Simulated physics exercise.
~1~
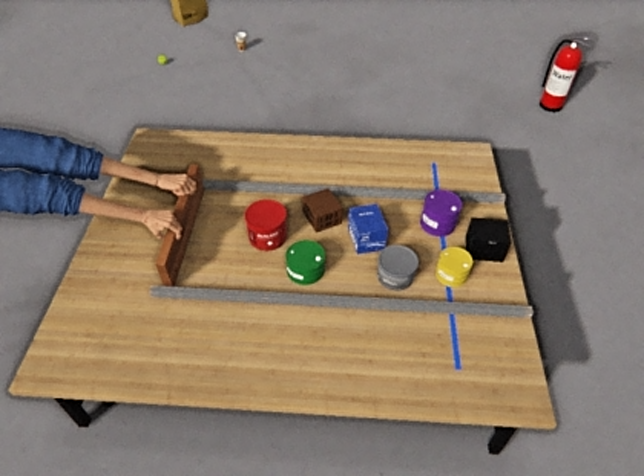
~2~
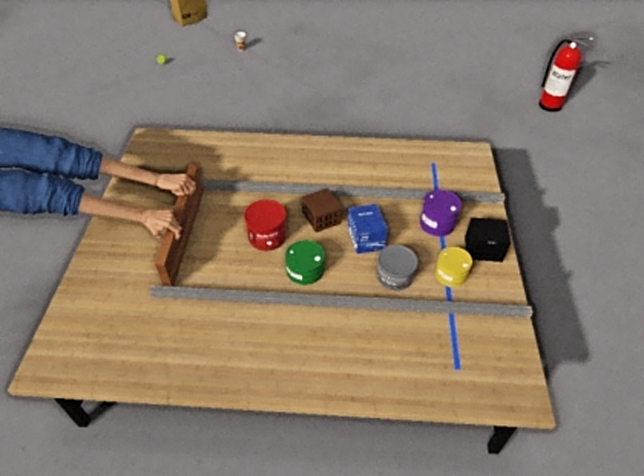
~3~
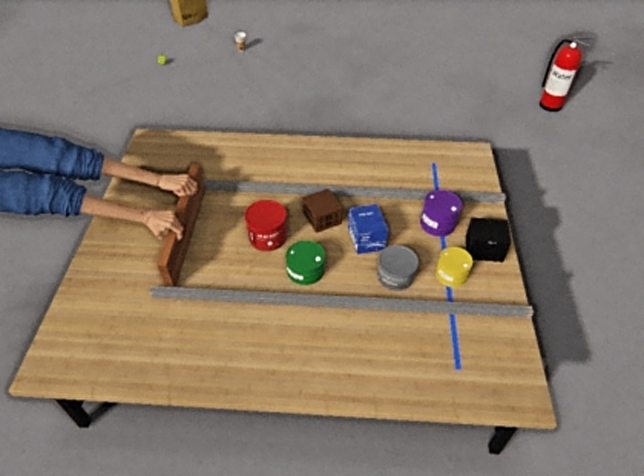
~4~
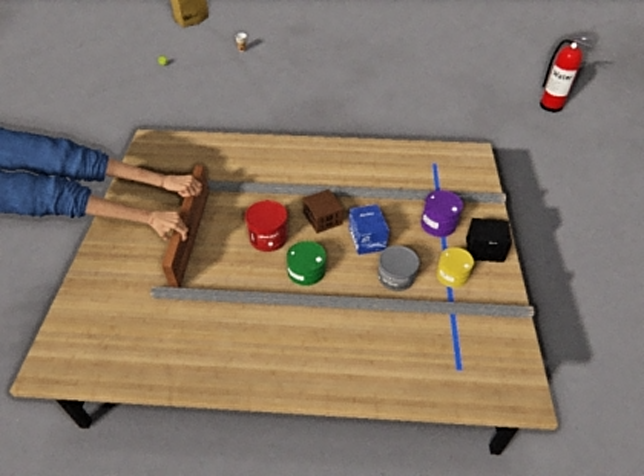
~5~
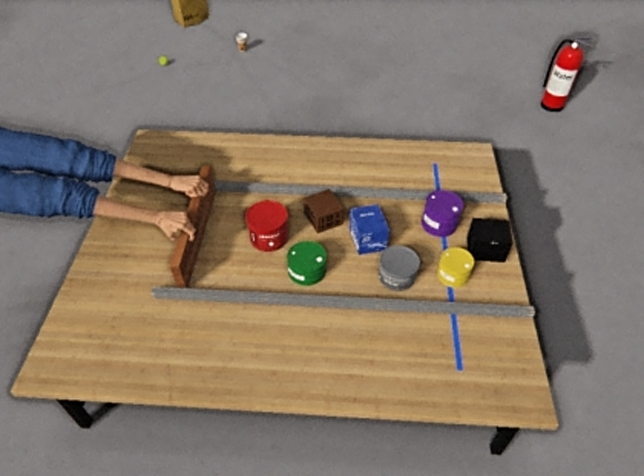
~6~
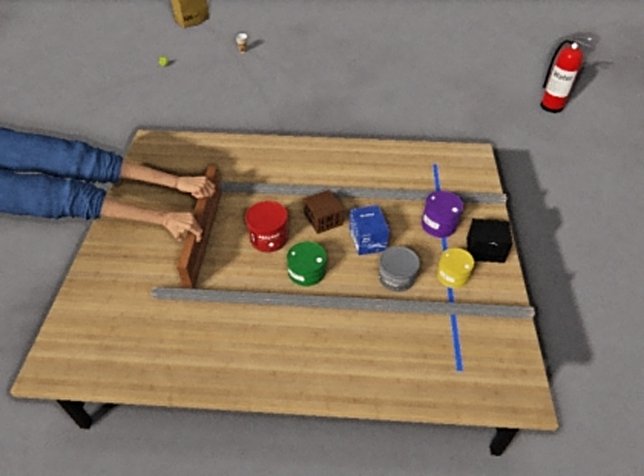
On a wooden deck, two hands hold a brown plank, then slide it slightly right toward colourful canisters and boxes sitting still.
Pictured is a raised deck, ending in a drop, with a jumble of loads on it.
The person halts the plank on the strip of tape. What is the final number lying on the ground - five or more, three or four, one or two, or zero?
It ends at one or two.
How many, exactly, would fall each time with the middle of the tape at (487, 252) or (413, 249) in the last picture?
It comes to 5, then 0.
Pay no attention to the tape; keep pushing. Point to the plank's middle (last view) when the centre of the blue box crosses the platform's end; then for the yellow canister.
The blue box gives roughly (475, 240), the yellow canister roughly (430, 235).
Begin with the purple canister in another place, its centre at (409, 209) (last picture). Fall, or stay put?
Put there, it simply holds its spot.
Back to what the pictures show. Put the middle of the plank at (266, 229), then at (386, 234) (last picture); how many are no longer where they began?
I make it 1 at the first spot and 7 at the other.
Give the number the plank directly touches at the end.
Result: 3 in all.
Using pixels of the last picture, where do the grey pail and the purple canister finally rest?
The grey pail ends at (514, 287) and the purple canister at (497, 206).
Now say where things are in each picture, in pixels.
The first frame shows black crate (487, 240); yellow canister (454, 267); purple canister (440, 213); plank (183, 223); tape (444, 249).
The second frame shows yellow canister (453, 267); red pail (266, 225).
The third frame shows purple canister (440, 213); plank (184, 224).
The fourth frame shows black crate (488, 240); blue box (368, 230).
The fifth frame shows yellow canister (455, 267); green canister (307, 263).
The sixth frame shows black crate (489, 241); yellow canister (455, 268); purple canister (442, 214); plank (202, 226); tape (445, 250).
Soon after, none off yet; black crate at rest near (489, 241); yellow canister at rest near (455, 268); purple canister at rest near (442, 214).
Then, none off yet; black crate at rest near (489, 241); yellow canister moving near (457, 268); purple canister moving near (443, 214).
By the end, the number that fall off is one or two; fallen, yellow canister and black crate.
